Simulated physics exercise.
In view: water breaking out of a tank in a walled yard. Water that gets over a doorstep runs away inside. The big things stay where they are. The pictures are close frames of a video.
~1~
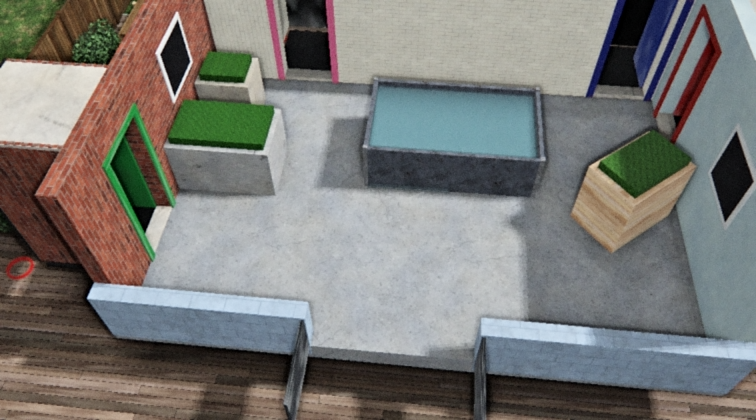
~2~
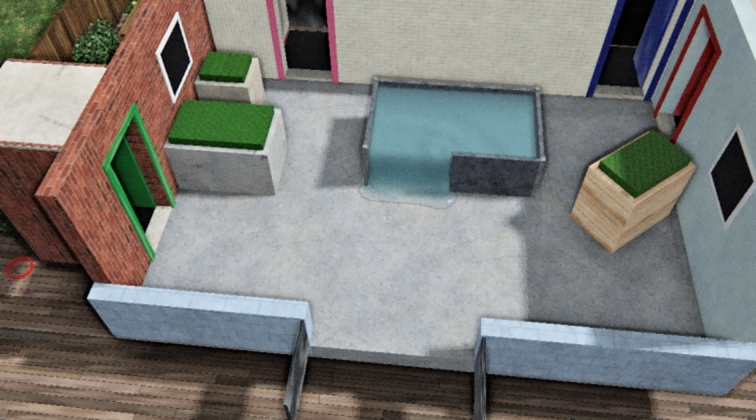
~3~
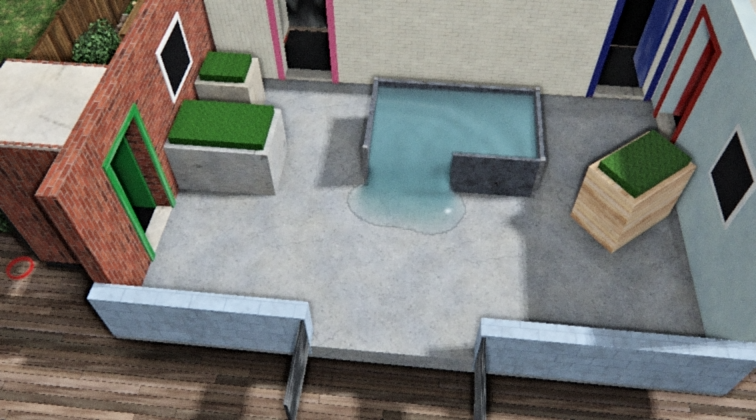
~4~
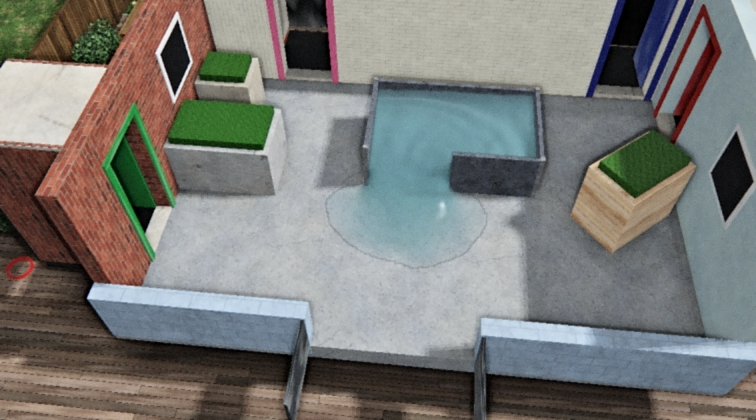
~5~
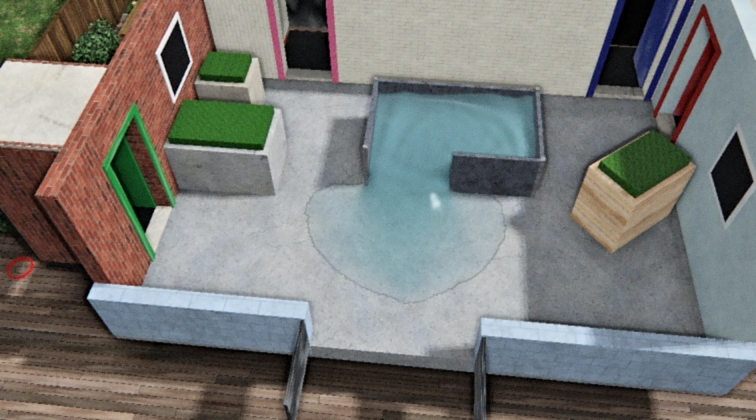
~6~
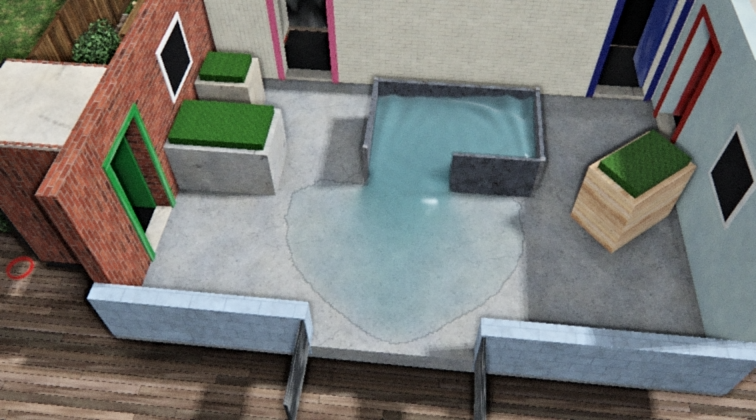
Water pours through a gap that opens in the left part of a rectangular tank's front wall, spreading across the grey floor of a walled yard in a widening, rounded sheet while the level inside the tank drops slightly.
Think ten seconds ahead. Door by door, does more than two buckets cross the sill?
The green door floods; the blue door holds within the limit; the pink door holds within the limit; the red door holds within the limit.
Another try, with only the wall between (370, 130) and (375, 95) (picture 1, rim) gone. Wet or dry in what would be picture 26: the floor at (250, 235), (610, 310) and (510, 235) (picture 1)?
One after the other: Flooded, not flooded, not flooded.
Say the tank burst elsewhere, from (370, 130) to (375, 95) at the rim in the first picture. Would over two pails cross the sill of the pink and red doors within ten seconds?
In short: Pink door takes more; red door is under.
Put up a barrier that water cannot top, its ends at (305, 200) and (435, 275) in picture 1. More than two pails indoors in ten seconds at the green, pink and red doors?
Green door holds, pink door lets more in, red door stays under.
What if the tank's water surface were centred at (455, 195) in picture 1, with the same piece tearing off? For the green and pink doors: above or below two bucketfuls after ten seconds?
In short: Green floods; pink is under.
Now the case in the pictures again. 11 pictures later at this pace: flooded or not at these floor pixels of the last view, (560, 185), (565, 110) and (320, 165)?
In that order: Not flooded, not flooded, not flooded.
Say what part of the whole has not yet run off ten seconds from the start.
Some 38 per cent.
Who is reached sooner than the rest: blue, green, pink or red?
It is the green door.
A moment on, water covers 30 % of the floor; the green door not reached, the blue door not reached, the pink door not reached, the red door not reached.
Next, water covers 40 % of the floor; the green door not reached, the blue door not reached, the pink door not reached, the red door not reached.
Then, water covers 50 % of the floor; the green door under two buckets in, the blue door not reached, the pink door not reached, the red door not reached.
Later, water covers 55 % of the floor; the green door far over two buckets in, the blue door not reached, the pink door not reached, the red door not reached.
In the end, water covers 70 % of the floor; the green door far over two buckets in, the blue door wet at the sill, nothing in, the pink door wet at the sill, nothing in, the red door wet at the sill, nothing in.
